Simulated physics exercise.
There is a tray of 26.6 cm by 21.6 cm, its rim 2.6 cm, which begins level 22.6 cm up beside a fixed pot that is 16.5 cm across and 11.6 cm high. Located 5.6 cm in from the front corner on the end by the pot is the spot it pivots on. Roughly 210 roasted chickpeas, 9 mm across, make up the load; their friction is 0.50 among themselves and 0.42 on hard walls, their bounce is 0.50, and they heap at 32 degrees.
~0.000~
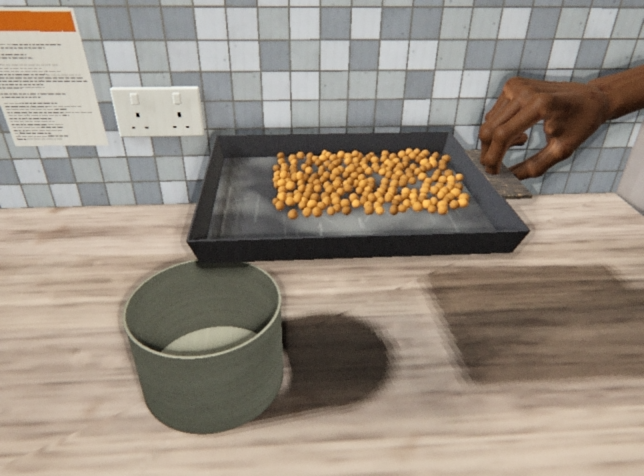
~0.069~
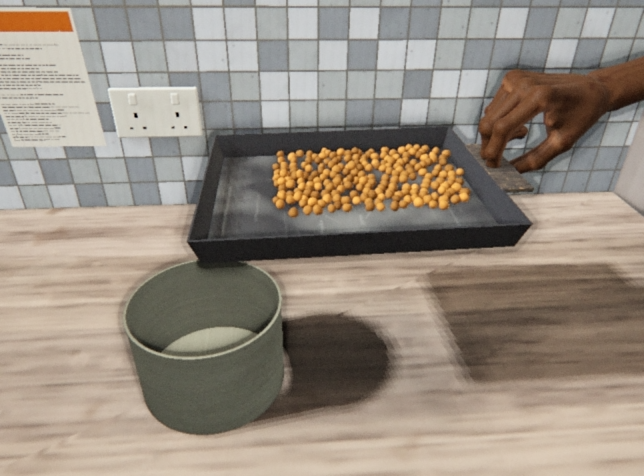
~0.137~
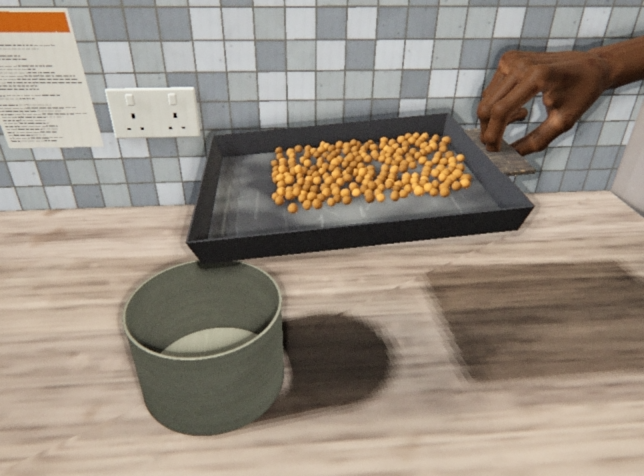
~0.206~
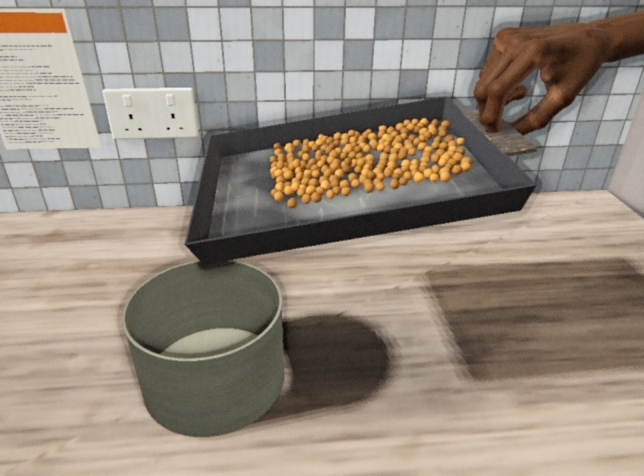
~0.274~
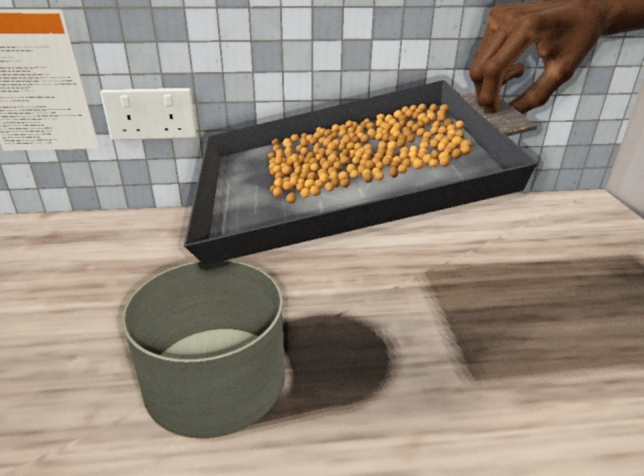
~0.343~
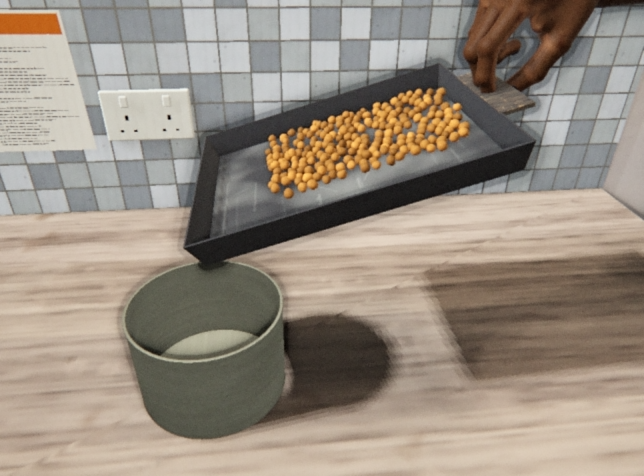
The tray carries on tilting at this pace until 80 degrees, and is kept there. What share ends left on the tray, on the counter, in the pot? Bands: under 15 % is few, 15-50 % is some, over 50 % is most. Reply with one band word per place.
Tray most, counter few, pot few.
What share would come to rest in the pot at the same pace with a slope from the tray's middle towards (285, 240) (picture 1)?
The share comes to about 0 in a hundred.
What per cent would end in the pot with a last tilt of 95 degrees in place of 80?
That would give about 55 per cent.
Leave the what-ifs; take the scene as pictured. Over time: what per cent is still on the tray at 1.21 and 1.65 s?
Earlier moment 100, later moment 100.
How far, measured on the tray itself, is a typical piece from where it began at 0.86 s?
13 cm.
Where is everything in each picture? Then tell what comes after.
Tray tilt 0 degrees, front corners at (197, 236) and (518, 226); middle of the pieces at (362, 179); pot at (204, 301), in the first frame.
Tray tilt 1 degrees, front corners at (198, 236) and (520, 220); middle of the pieces at (362, 176), in the second frame.
Tray tilt 4 degrees, front corners at (197, 237) and (522, 203), lowest corner left front; middle of the pieces at (362, 167), in the third frame.
Tray tilt 8 degrees, front corners at (195, 238) and (523, 182), lowest corner left front; middle of the pieces at (360, 158), in the fourth frame.
Tray tilt 12 degrees, front corners at (194, 239) and (523, 161), lowest corner left front; middle of the pieces at (359, 148), in the fifth frame.
Tray tilt 16 degrees, front corners at (193, 240) and (522, 140), lowest corner left front; middle of the pieces at (356, 138); pot at (205, 304). The tray's pace is about 60 degrees a second, in the sixth frame.
After 0.86 s, tilt 46 degrees; the tray holds 100 %, the pot 0 %.
After 1.21 s, tilt 67 degrees; the tray holds 100 %, the pot 0 %.
After 1.65 s, tilt 80 degrees; the tray holds 100 %, the pot 0 %.
At rest (2.0 s), tray 100 %, counter 0 %, pot 0 %.
